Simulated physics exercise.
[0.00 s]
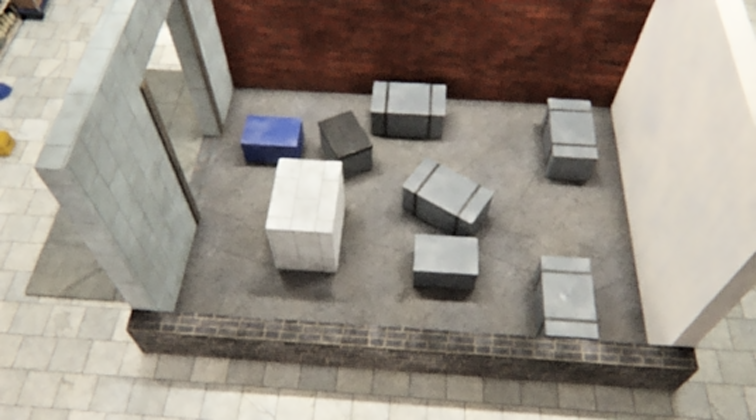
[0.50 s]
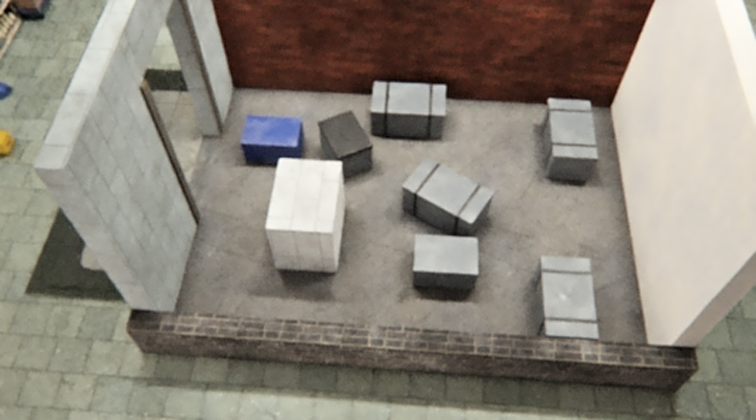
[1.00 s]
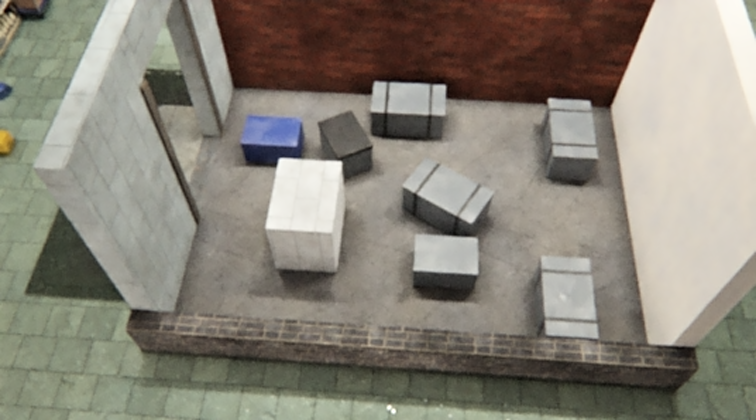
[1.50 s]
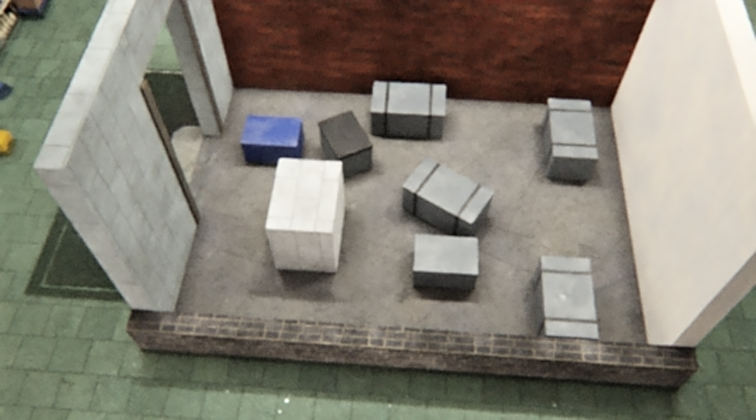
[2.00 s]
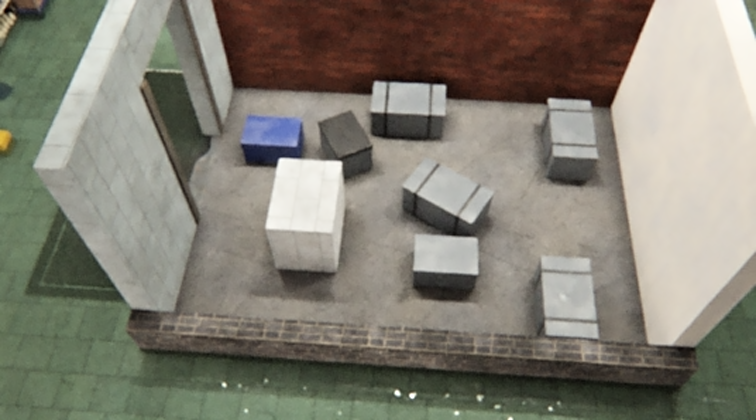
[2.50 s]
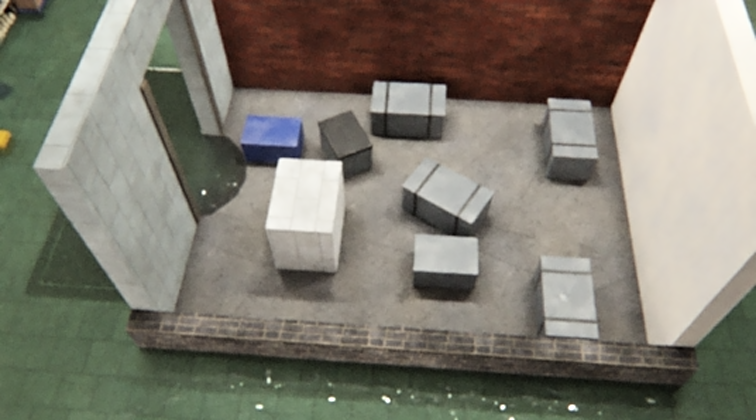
A small shop with a brick back wall, pale side walls and a low brick front is seen from above by a still camera. Grey boxes are scattered across its grey floor, with a blue box and a dark one at back left, behind a tall white block. Green water deepens over the paving outside, then spreads through the left doorway in a small rounded patch, while the boxes stay put.
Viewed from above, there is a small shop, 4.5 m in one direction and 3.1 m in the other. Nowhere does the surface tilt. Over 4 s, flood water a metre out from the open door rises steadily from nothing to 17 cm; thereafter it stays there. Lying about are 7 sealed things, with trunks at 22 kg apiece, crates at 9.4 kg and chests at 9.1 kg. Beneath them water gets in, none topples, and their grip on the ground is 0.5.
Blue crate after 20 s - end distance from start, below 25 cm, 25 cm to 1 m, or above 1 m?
Above 1 m.
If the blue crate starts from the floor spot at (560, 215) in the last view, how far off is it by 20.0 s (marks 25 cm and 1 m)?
Result: It drifts a great deal.
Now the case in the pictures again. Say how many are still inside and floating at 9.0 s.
At that moment it comes to 2.
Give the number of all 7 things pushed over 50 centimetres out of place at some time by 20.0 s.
All told, that gives 7.
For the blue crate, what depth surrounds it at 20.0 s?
Roughly 13 cm.
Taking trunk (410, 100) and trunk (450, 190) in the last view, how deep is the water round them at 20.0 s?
13 and 12 cm.
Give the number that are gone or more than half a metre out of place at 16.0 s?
The number I get is 6.
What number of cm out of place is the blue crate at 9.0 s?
Shift by then: About 140 cm.
After 4.0 s the blue crate is near (290, 125), 0.2 m from its start, aground; 0 afloat.
After 9.0 s the blue crate is near (387, 98), 1.3 m from its start, afloat; 2 afloat.
After 16.0 s the blue crate is near (434, 217), 2.0 m from its start, afloat; 7 afloat.
After 20.0 s the blue crate is near (528, 151), 2.7 m from its start, afloat; 7 afloat.
